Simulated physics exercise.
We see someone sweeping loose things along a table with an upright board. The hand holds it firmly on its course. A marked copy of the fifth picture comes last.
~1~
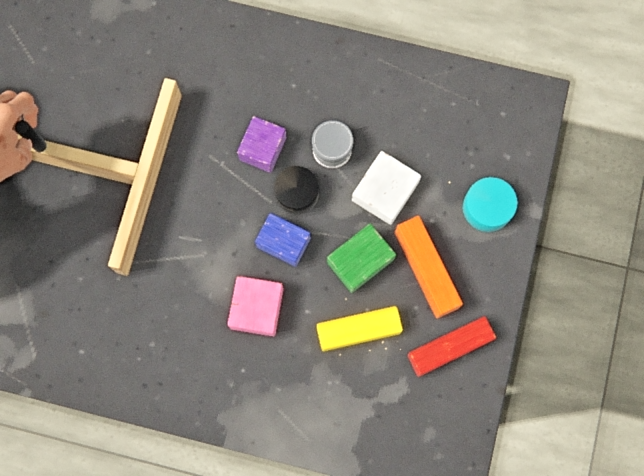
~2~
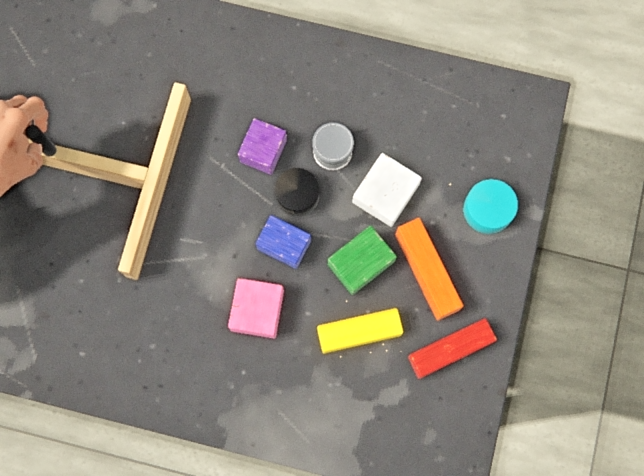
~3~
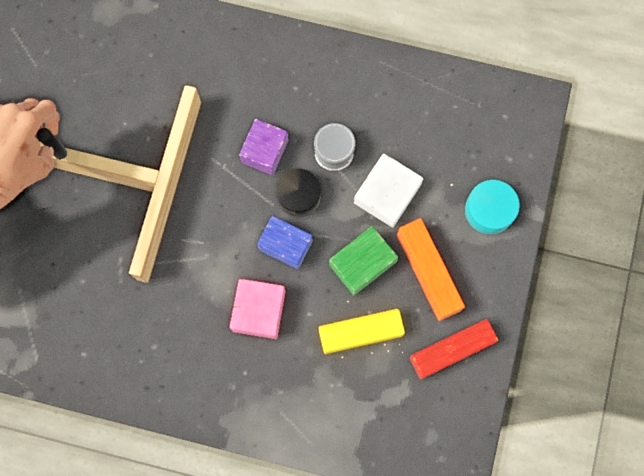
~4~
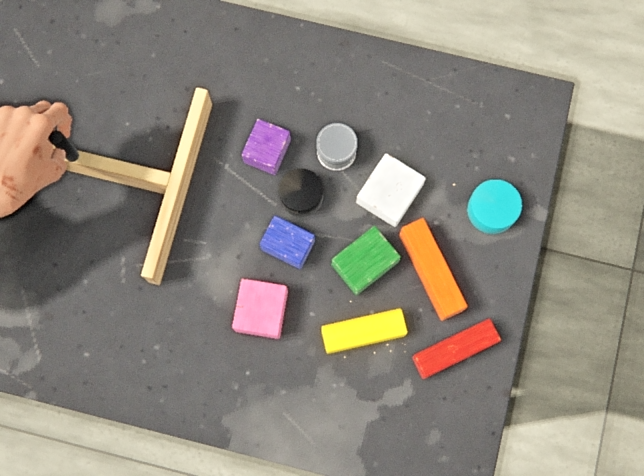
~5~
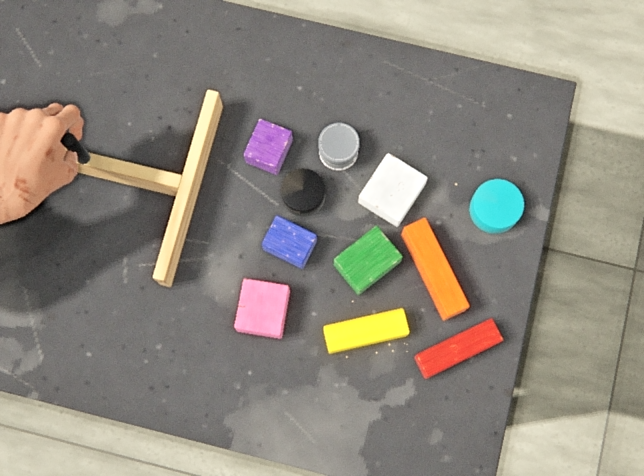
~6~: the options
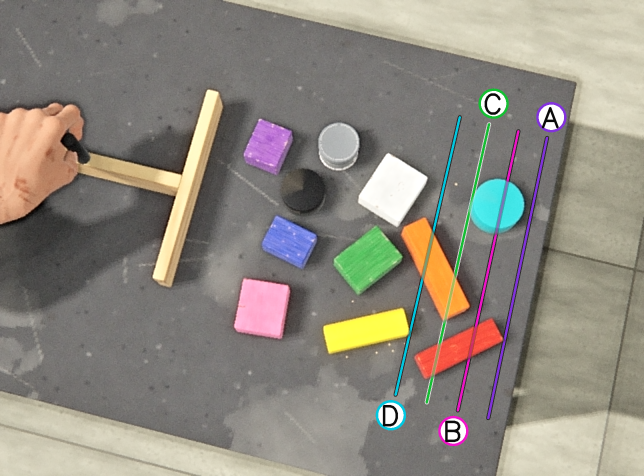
In this clip, a hand holding a wooden board by its handle slides it slowly rightward across a dark tabletop, closing some of the gap to a group of colourful blocks, bars and round tins, which stay still and untouched.
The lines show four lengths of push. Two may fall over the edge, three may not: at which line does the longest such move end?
It can go as far as C.
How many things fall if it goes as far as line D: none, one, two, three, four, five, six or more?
In all, one.
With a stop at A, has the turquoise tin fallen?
Yes.
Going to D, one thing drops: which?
The turquoise tin goes over.
On the copy, A at (519, 274); B at (489, 266); C at (459, 259); D at (429, 252).
On C. First, board (284, 207); pink block (286, 321); grey tin (365, 153).
Then, board (382, 230); turquoise tin (514, 208); red bar (463, 355).
Finally, board (459, 249); orange bar over the edge; turquoise tin over the edge; two fallen.
By contrast, A drops seven; B drops four; D is within the limit but short.
